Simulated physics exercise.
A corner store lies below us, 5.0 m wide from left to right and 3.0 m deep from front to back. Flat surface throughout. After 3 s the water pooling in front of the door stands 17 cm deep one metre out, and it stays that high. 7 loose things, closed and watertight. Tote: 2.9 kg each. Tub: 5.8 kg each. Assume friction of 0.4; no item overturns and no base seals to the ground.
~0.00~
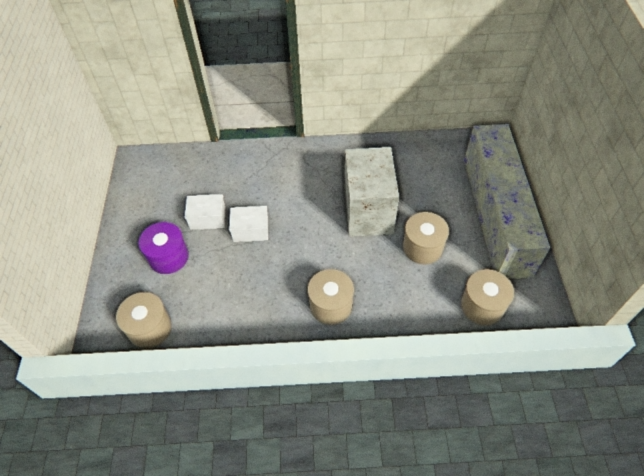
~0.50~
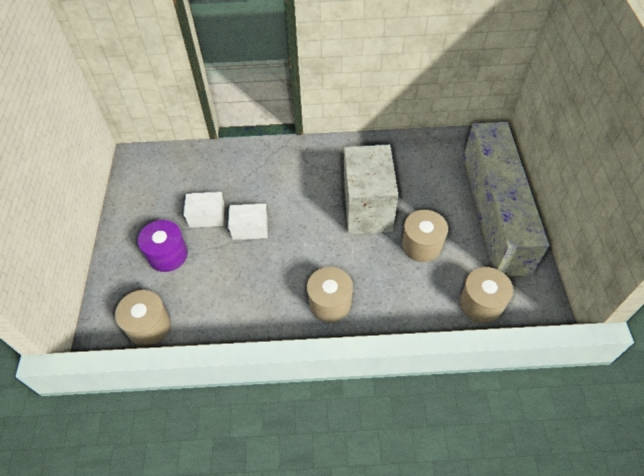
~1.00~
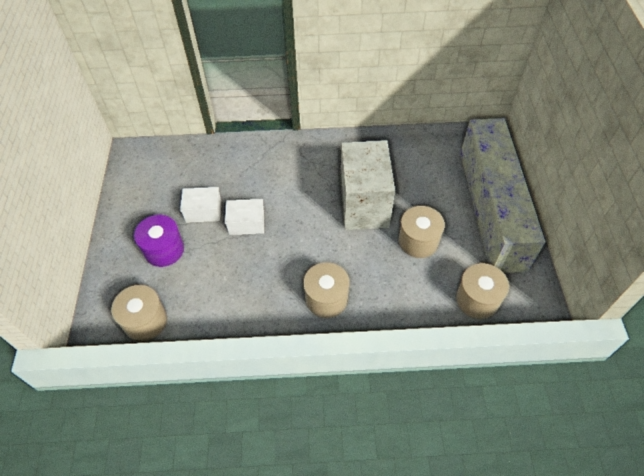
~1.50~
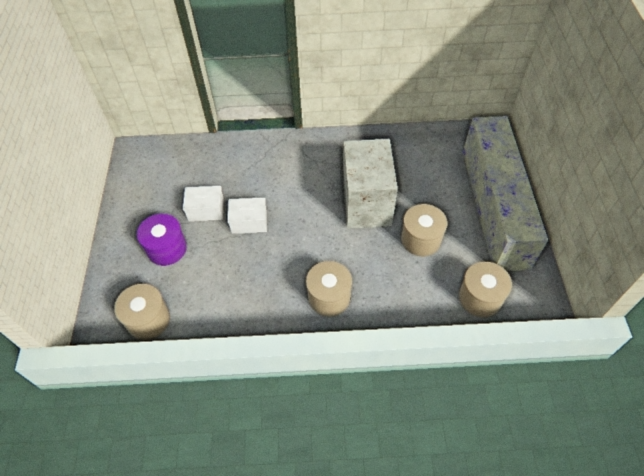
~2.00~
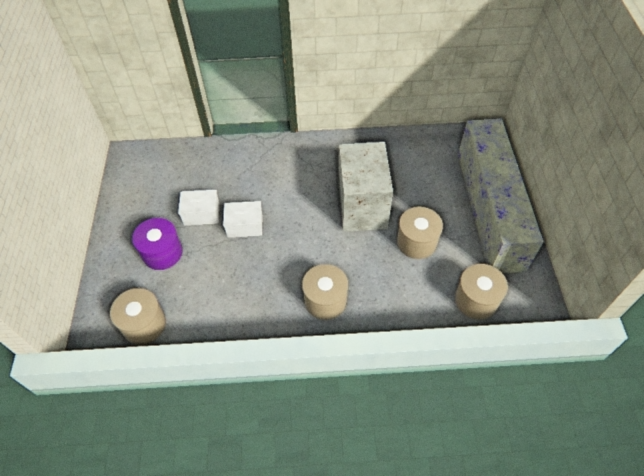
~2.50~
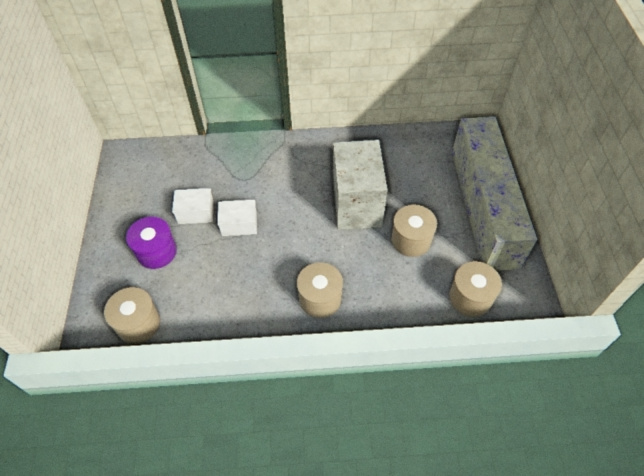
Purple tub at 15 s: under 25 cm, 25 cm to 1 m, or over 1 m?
25 cm to 1 m.
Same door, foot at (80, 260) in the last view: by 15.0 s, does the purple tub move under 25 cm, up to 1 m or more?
Result for the purple tub: Large displacement.
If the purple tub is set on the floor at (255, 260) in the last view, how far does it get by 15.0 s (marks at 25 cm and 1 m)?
What happens is it gets pushed a long way.
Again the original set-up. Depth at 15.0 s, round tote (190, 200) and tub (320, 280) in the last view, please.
Depth approx. 8 cm / 6 cm.
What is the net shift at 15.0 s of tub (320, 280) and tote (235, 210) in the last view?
First 200 cm, then 250 cm.
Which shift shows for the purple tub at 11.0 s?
Some 150 cm from the start.
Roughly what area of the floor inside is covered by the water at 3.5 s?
I'd estimate close to 3.0 m2.
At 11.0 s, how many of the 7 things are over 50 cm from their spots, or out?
By then 5.
After 3.5 s the purple tub is near (148, 234), 0.0 m from its start, aground; 0 afloat.
After 6.8 s the purple tub is near (74, 294), 0.9 m from its start, afloat; 5 afloat.
After 11.0 s the purple tub is near (120, 129), 1.6 m from its start, afloat; 6 afloat.
After 15.0 s the purple tub is near (189, 264), 0.6 m from its start, afloat; 7 afloat.
